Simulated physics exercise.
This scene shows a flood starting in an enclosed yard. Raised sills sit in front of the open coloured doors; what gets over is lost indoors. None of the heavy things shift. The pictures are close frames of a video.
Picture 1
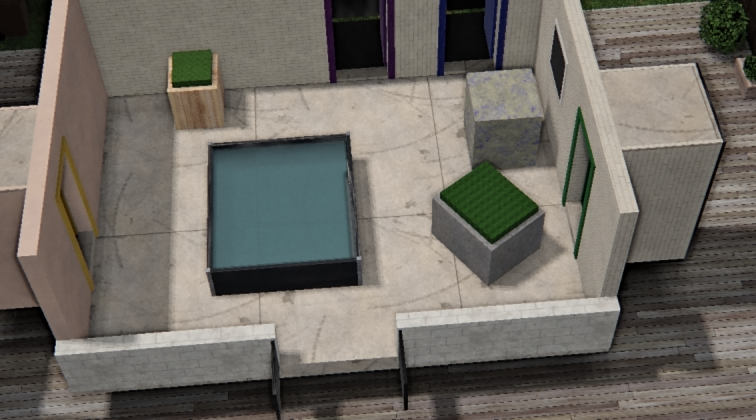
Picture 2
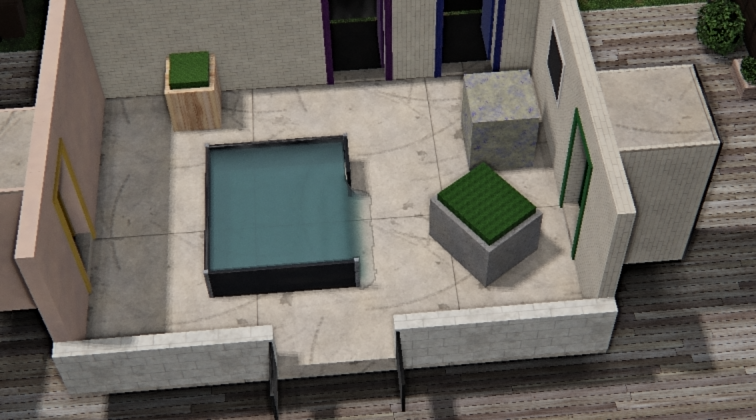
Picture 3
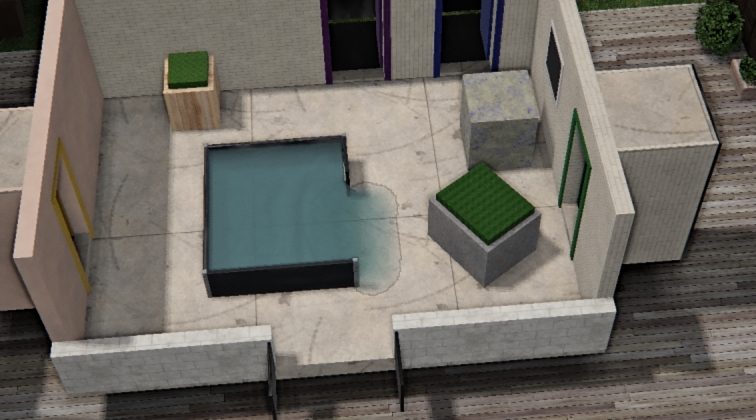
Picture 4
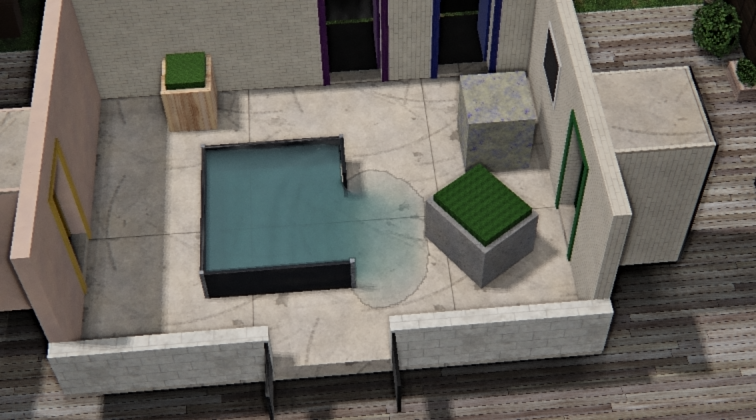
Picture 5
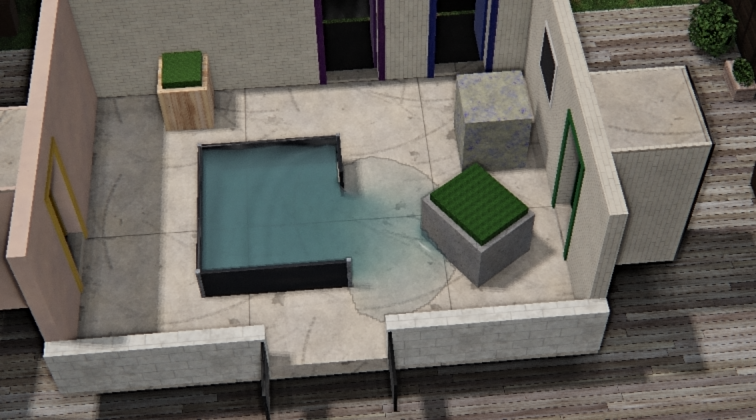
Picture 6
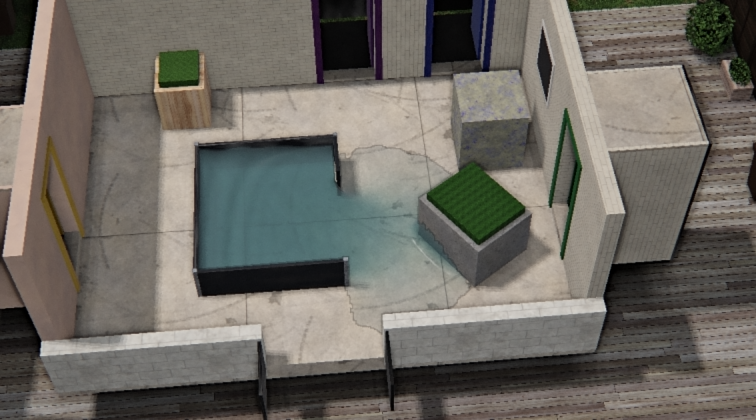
Water in a dark-walled tank began pouring out through a gap in its right side, then spread across the pale floor of the walled yard and reached around the grass-topped grey block.
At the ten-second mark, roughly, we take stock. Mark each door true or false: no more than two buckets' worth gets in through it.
Green door: False, purple door: False, yellow door: True, blue door: False.
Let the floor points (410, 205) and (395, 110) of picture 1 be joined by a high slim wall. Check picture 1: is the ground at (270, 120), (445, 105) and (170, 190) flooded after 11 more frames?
Taking the points in order, they are high and dry, inundated and high and dry.
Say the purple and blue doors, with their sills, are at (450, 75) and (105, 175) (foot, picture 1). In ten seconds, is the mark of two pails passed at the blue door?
Blue: Stays short.
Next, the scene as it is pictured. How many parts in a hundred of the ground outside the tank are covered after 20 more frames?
Roughly 55 %.
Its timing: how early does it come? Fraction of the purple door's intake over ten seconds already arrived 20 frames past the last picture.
Around 0 in a hundred.
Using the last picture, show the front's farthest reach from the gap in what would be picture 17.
I reckon the front has reached (526, 95) by then.
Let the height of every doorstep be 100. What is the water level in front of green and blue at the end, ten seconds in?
About 80 and 120 per cent.
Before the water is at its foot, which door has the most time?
My answer: The yellow-painted one.
A moment on, water covers 25 % of the floor; the green door not reached, the purple door not reached, the yellow door not reached, the blue door not reached.
Next, water covers 35 % of the floor; the green door wet at the sill, nothing in, the purple door not reached, the yellow door not reached, the blue door wet at the sill, nothing in.
Then, water covers 55 % of the floor; the green door over two buckets in, the purple door wet at the sill, nothing in, the yellow door not reached, the blue door under two buckets in.
Later, water covers 75 % of the floor; the green door far over two buckets in, the purple door under two buckets in, the yellow door not reached, the blue door over two buckets in.
In the end, water covers 95 % of the floor; the green door far over two buckets in, the purple door over two buckets in, the yellow door wet at the sill, nothing in, the blue door far over two buckets in.
